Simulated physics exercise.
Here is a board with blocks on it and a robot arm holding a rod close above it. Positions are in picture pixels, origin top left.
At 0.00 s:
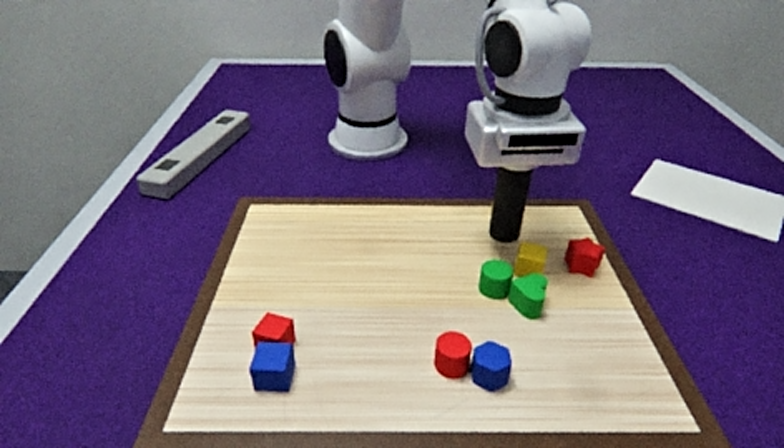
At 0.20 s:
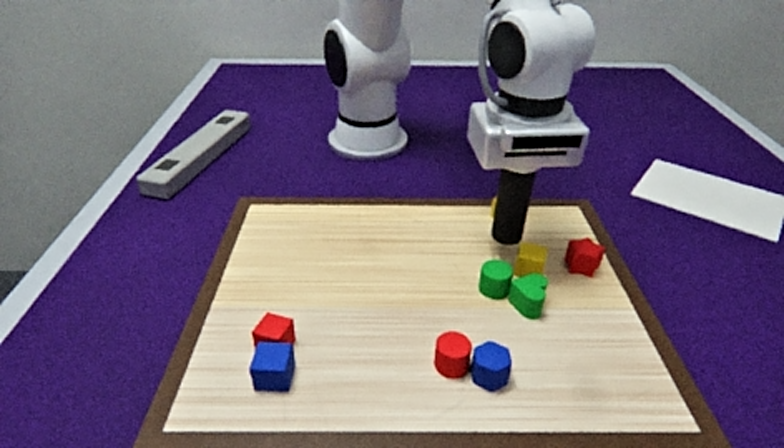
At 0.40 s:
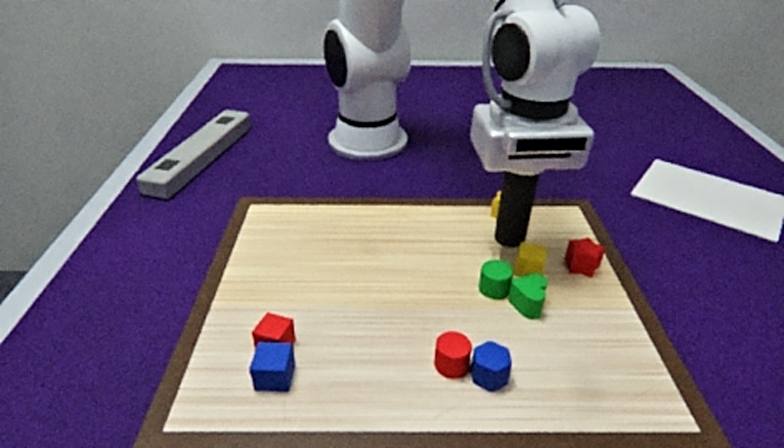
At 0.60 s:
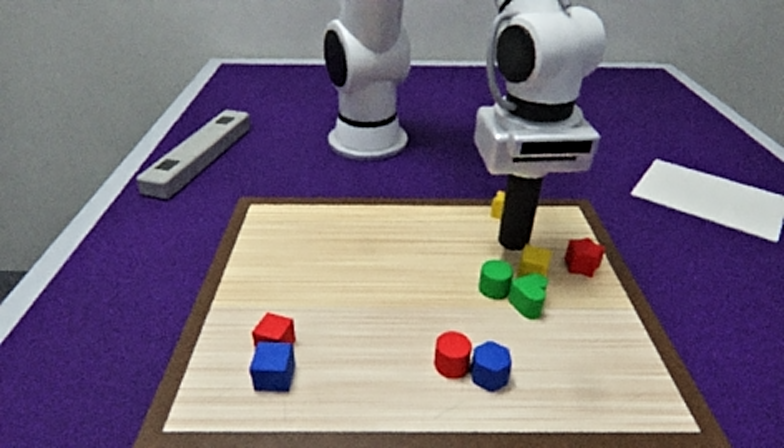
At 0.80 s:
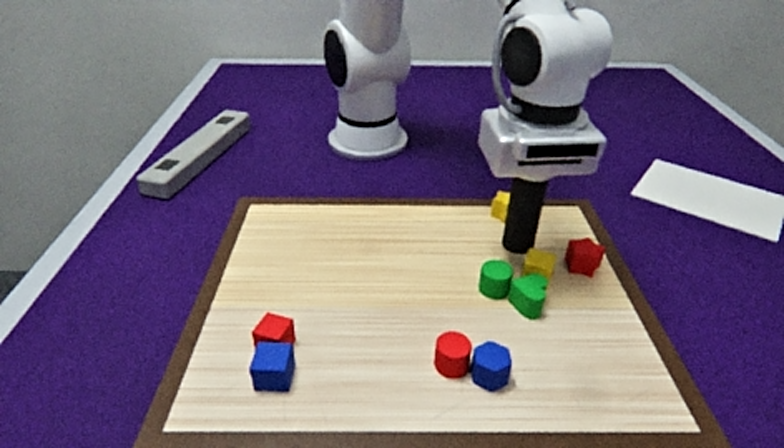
A white robot arm holding a black rod eases slightly right and toward the viewer over a pale wooden board on a purple table, seen from a fixed, raised front view. Green, yellow and red blocks sit near the rod at right, with red and blue ones nearer, at left and centre. The rod nudges a small yellow block slightly right, uncovering another yellow block behind, while the others stay still.
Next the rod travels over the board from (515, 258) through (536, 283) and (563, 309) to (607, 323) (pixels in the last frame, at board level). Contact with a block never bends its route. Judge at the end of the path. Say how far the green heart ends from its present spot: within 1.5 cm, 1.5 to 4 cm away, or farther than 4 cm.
The displacement of the green heart is 1.5-4 cm.
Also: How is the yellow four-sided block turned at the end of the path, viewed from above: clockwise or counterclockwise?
Twists clockwise.
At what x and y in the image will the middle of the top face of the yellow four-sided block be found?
It comes to (643, 326).
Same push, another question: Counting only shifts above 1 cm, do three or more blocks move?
The answer is no.
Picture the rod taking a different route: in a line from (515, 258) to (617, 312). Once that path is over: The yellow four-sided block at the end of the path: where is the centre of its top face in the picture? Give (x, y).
Its top middle: (571, 289).
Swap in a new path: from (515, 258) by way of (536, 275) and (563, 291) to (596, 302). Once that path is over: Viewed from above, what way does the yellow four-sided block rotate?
The yellow four-sided block rotates clockwise.
What follows on the original path. One third of the way, rod (539, 270); yellow four-sided block (566, 279), turned 30° clockwise.
Two thirds of the way, rod (567, 296); green heart (536, 297), turned 60° clockwise; yellow four-sided block (601, 305), turned 15° clockwise.
At the end, rod (612, 310); green circular block in place; green heart (536, 297), turned 60° clockwise; yellow four-sided block (643, 326), turned 50° clockwise.
